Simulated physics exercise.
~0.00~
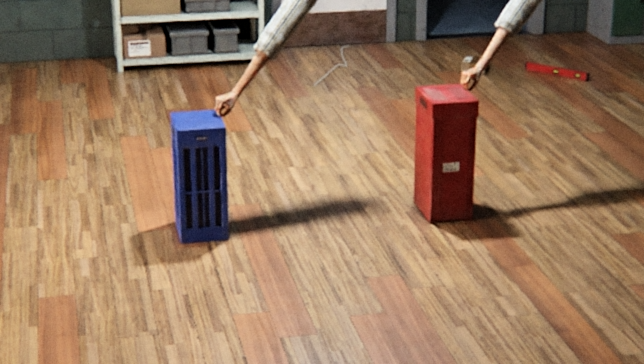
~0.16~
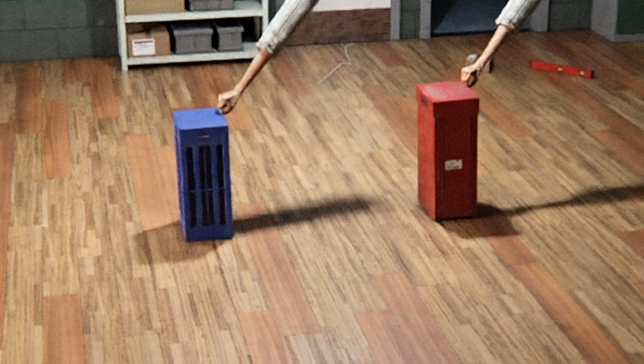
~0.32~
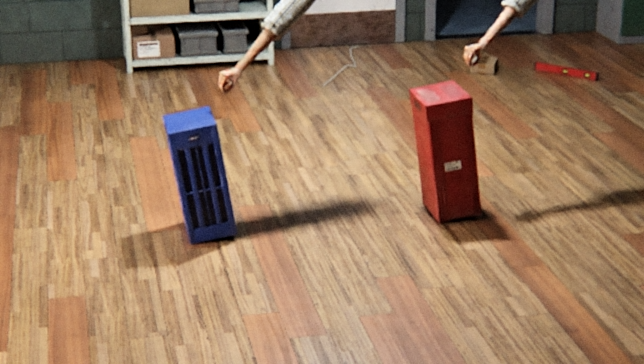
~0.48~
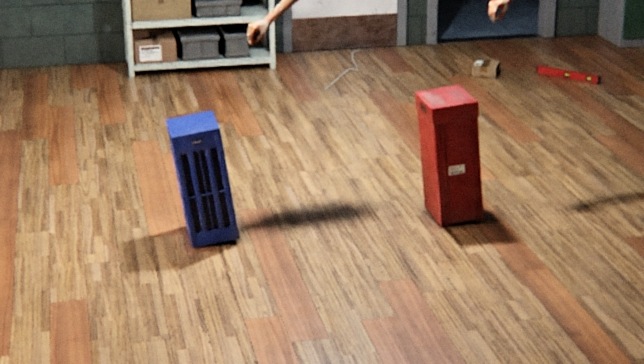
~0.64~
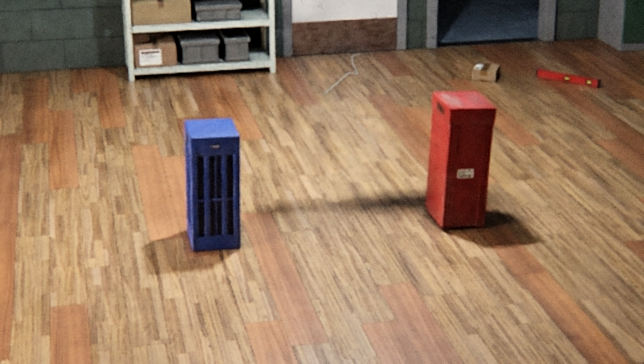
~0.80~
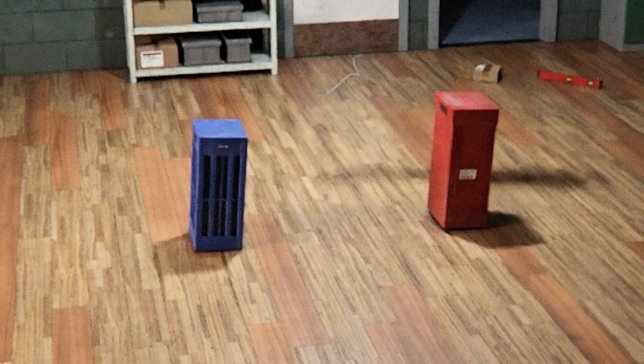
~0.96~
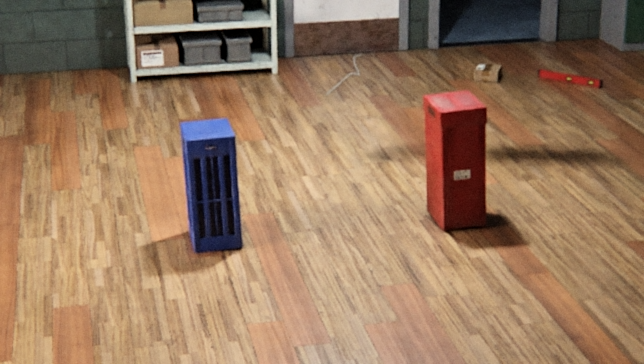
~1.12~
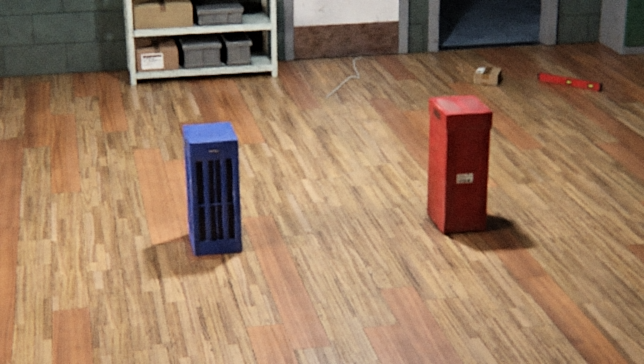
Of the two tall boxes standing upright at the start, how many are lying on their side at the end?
None of them are lying on their side, as both the blue box and the red box end up standing upright.
